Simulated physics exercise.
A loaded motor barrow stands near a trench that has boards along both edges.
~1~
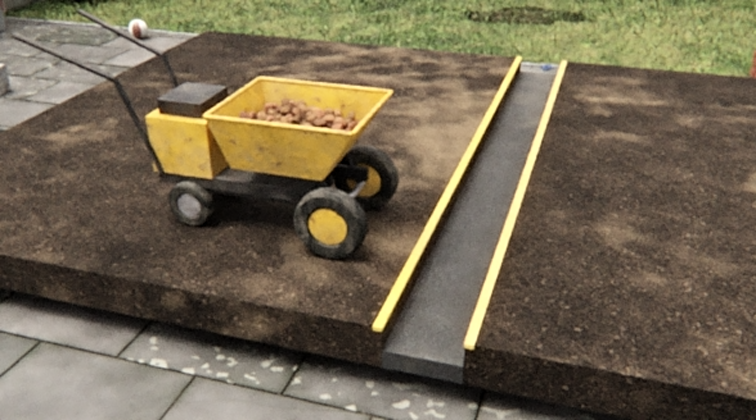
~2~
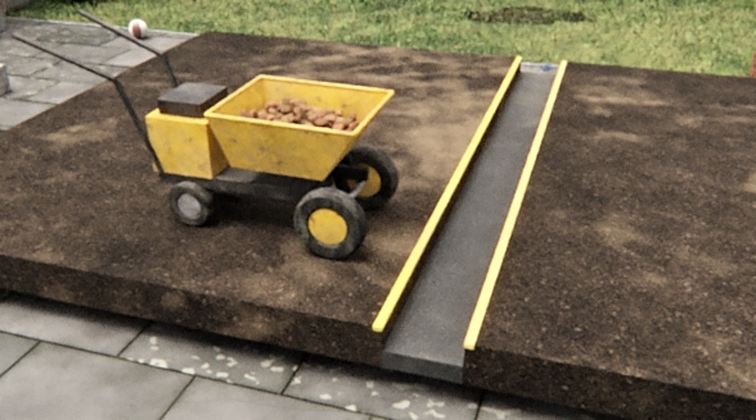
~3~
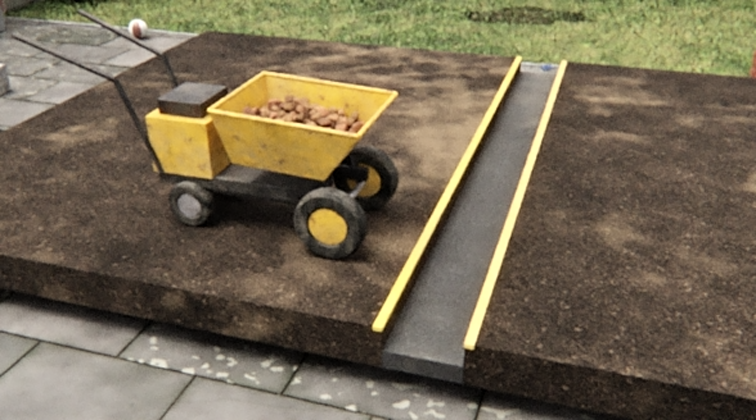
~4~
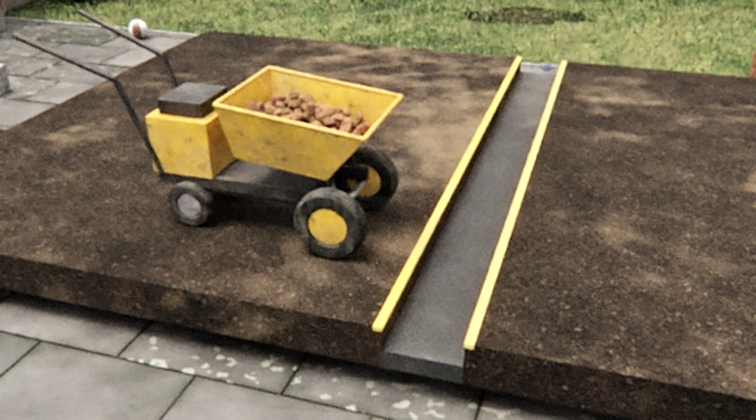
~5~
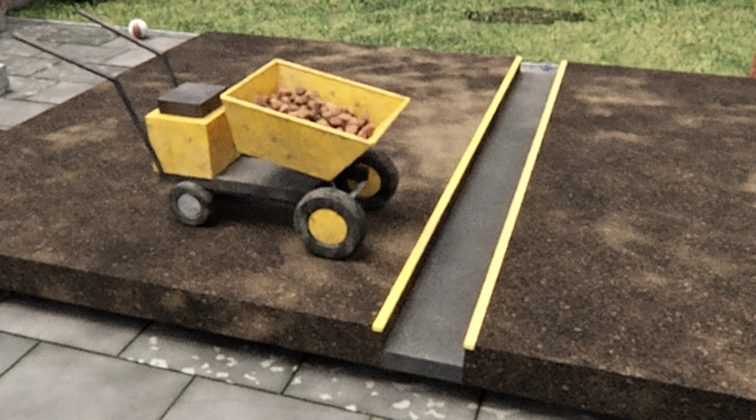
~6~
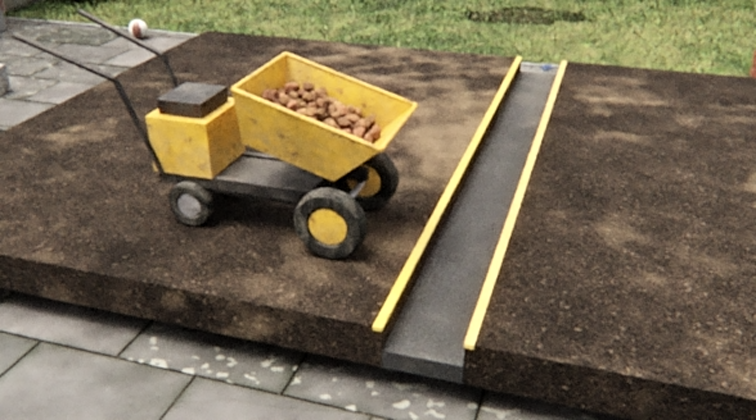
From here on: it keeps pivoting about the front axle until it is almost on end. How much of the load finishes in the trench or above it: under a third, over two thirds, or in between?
Inside: Beyond two thirds.
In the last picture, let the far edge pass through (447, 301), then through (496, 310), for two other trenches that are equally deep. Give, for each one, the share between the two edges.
Lab note: Try one 40 per cent, try two 90 per cent.
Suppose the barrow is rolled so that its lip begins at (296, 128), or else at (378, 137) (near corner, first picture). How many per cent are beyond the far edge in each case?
Around 0 and 50 per cent respectively.
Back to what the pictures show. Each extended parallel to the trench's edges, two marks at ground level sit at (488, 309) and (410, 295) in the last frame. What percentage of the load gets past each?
10 % and 90 %, in that order.
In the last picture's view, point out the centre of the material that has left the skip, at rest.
It settles centred around (469, 259).
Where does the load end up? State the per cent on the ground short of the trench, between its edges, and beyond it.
Roughly short 0 per cent, between 85 per cent, beyond 15 per cent.
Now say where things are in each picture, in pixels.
In the first picture, lip of the skip near (353, 134), level; top of the load near (292, 122), clay clods; first edge of the trench near (396, 292); far edge near (481, 307), the trench over half as wide as the skip, and shallow for its width.
In the second picture, lip of the skip near (354, 135), level; top of the load near (293, 122).
In the third picture, lip of the skip near (358, 137), tipped barely; top of the load near (295, 120).
In the fourth picture, lip of the skip near (364, 139), tipped a little; top of the load near (290, 114).
In the fifth picture, lip of the skip near (372, 144), tipped a little; top of the load near (285, 110).
In the sixth picture, lip of the skip near (381, 150), tipped clearly; top of the load near (285, 101); first edge of the trench near (396, 292); far edge near (481, 307).
Shortly afterwards, skip tipped steeply; the whole lot in the skip.
Next, skip tipped right over; near two thirds in the skip; near a quarter in or heaped over the trench; only a few beyond it; only a few falling.
Some moments later, skip tipped right over; a little in the skip; the bulk in or heaped over the trench; a little beyond it.
In the end, skip tipped right over; the bulk in or heaped over the trench; a little beyond it.
